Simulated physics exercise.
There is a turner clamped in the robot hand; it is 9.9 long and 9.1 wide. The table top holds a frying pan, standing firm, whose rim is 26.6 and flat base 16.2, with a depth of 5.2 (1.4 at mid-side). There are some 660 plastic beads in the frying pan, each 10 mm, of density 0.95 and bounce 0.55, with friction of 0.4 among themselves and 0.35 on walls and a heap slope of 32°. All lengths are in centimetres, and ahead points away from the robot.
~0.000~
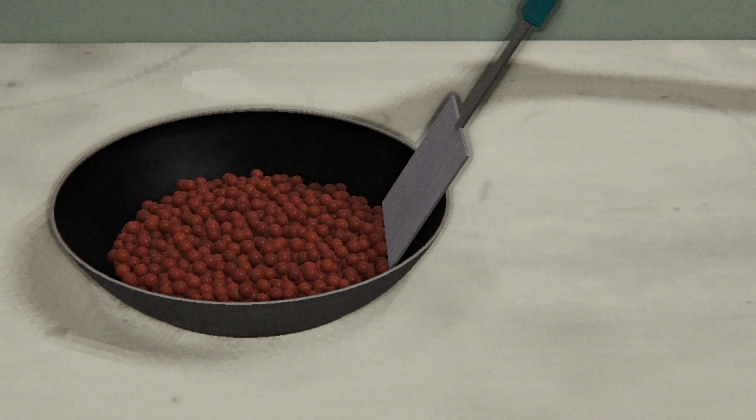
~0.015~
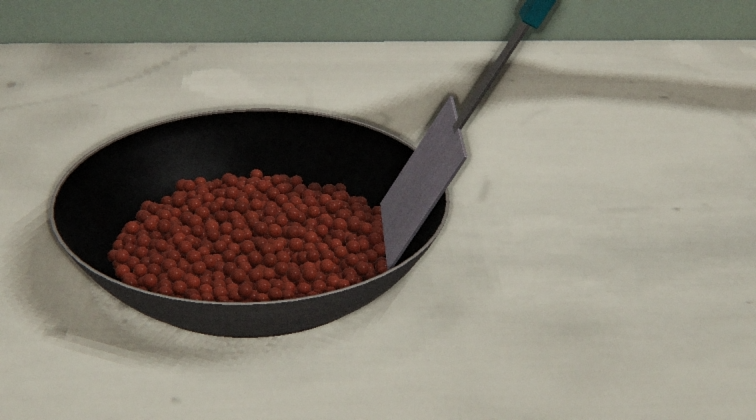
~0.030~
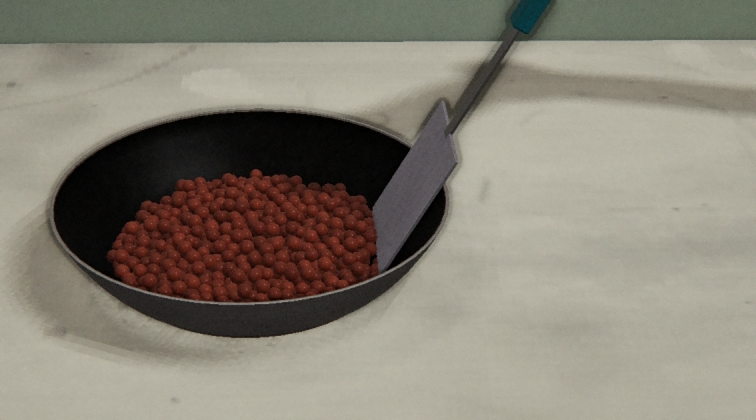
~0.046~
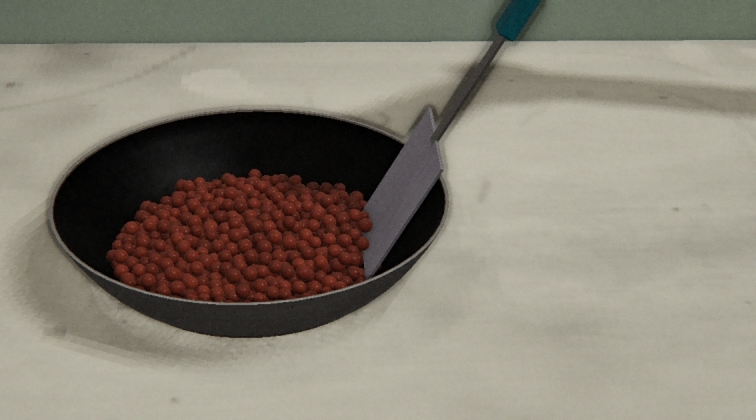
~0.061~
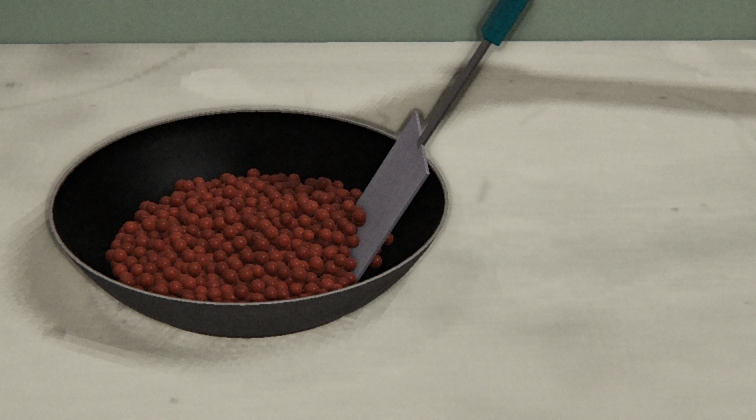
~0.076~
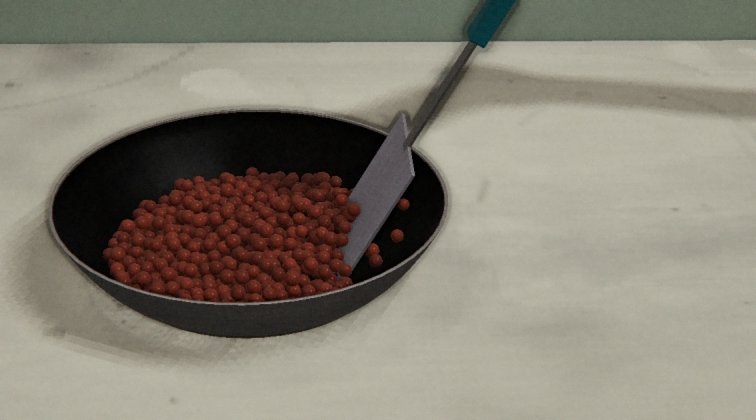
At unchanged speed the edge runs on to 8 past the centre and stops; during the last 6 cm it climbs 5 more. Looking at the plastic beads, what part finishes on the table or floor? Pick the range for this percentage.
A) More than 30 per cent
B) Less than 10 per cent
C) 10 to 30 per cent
(B) Less than 10 per cent.
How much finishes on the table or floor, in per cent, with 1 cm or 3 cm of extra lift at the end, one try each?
Close to 10 and 10 percent respectively.
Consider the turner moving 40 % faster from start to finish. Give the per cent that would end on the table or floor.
About 15 %.
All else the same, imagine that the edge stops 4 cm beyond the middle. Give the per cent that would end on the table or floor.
It would be near 0 per cent.
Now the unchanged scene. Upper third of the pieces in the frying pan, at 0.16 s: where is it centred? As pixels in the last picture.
At about (218, 230).
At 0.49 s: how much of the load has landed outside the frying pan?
Share at that moment: Roughly 5 %.
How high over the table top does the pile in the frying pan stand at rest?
It reaches around 5.5 cm.
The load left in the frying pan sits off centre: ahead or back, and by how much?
Offset forward: Around 4.5 cm.
After 0.16 s, sloping 61°, highest piece 7 above the table; 661 in the frying pan, 1 on the blade or in flight.
After 0.25 s, sloping 61°, highest piece 6 above the table; 661 in the frying pan, 1 on the blade or in flight.
After 0.49 s, sloping 61°, highest piece 5 above the table; 626 in the frying pan, 35 on the table or floor, 1 on the blade or in flight.
After 1.54 s, sloping 61°, highest piece 5 above the table; 626 in the frying pan, 36 on the table or floor.
At rest, 626 in the frying pan, 36 on the table or floor. That is 5 % on the table or floor.
